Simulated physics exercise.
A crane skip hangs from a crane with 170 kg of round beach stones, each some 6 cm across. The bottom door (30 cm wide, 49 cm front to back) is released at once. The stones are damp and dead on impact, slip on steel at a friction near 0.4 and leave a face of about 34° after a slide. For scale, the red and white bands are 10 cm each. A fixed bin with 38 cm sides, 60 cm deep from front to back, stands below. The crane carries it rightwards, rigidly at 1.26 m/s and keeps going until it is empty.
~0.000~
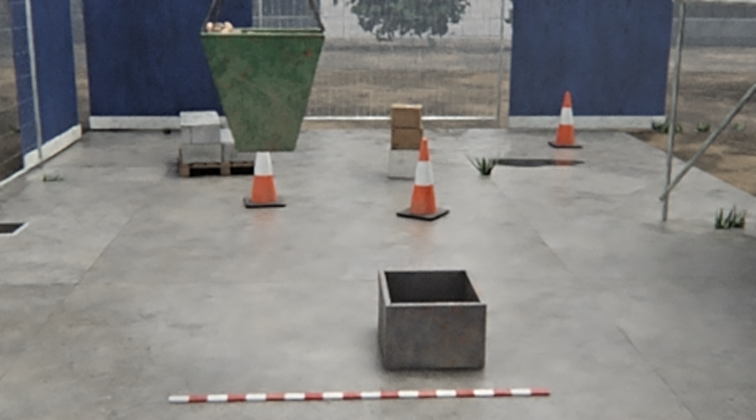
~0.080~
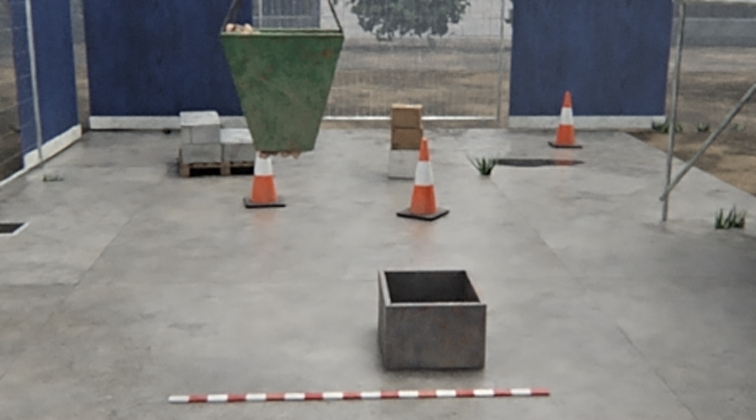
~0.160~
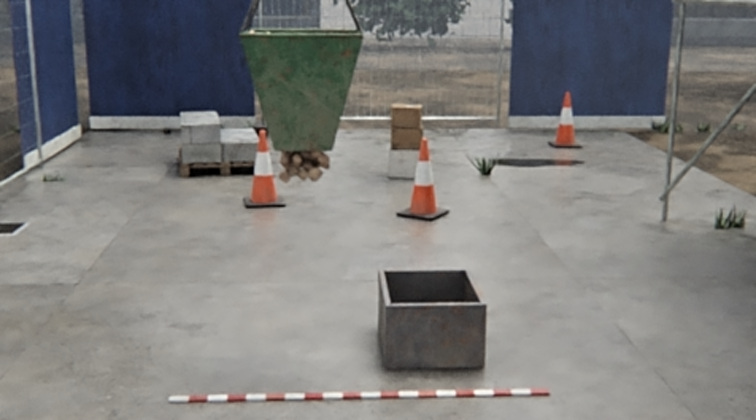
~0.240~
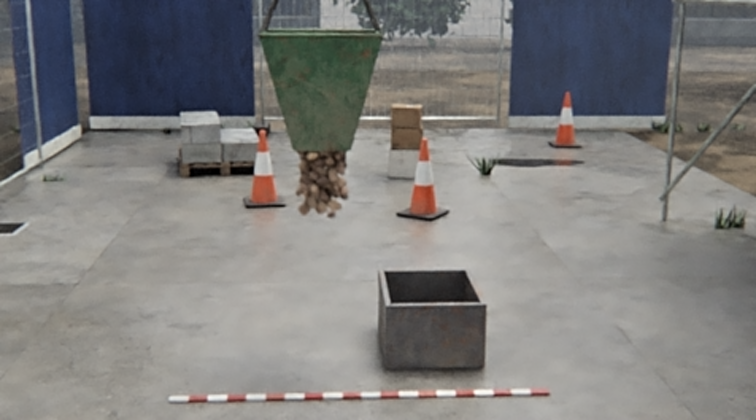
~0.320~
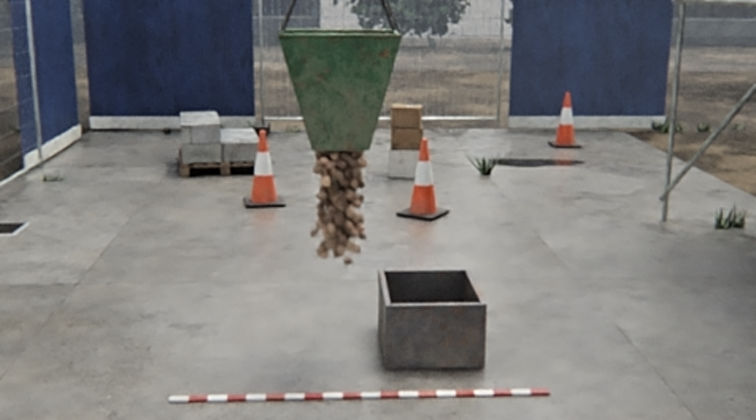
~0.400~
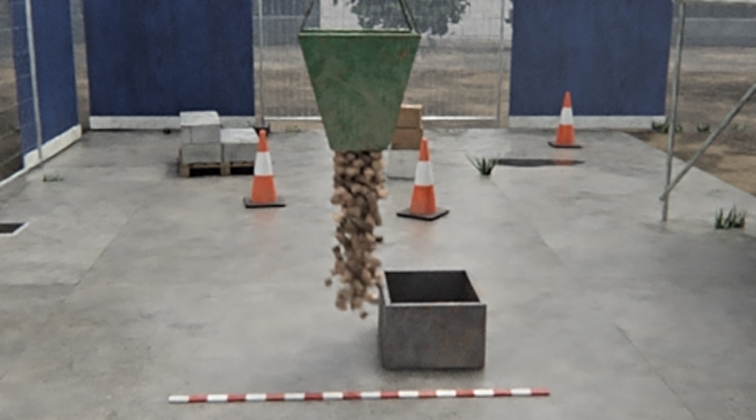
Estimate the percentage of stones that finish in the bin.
About 68 per cent.
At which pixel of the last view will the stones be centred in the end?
Their middle is at about (427, 326).
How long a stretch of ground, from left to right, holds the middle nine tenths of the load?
Roughly 140 cm.
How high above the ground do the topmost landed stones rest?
Some 40 cm high.
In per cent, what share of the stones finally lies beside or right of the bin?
Near 10 in a hundred.
After 0.7 s, 5 % in the crane skip, 22 % falling or lying left of the bin, 73 % falling or lying in the bin, 1 % falling or lying beside or right of the bin; the stones farthest right are at (462, 327).
After 1.1 s, 0 % in the crane skip, 21 % falling or lying left of the bin, 68 % falling or lying in the bin, 11 % falling or lying beside or right of the bin; the stones farthest right are at (547, 337).
After 1.7 s, 0 % in the crane skip, 21 % falling or lying left of the bin, 68 % falling or lying in the bin, 12 % falling or lying beside or right of the bin; the stones farthest right are at (681, 341).
After 2.6 s, 0 % in the crane skip, 21 % falling or lying left of the bin, 68 % falling or lying in the bin, 12 % falling or lying beside or right of the bin; the stones farthest right are at (721, 340).
After 4.5 s, 0 % in the crane skip, 21 % left of the bin, 68 % in the bin, 12 % beside or right of the bin; the stones farthest right are at (721, 340).
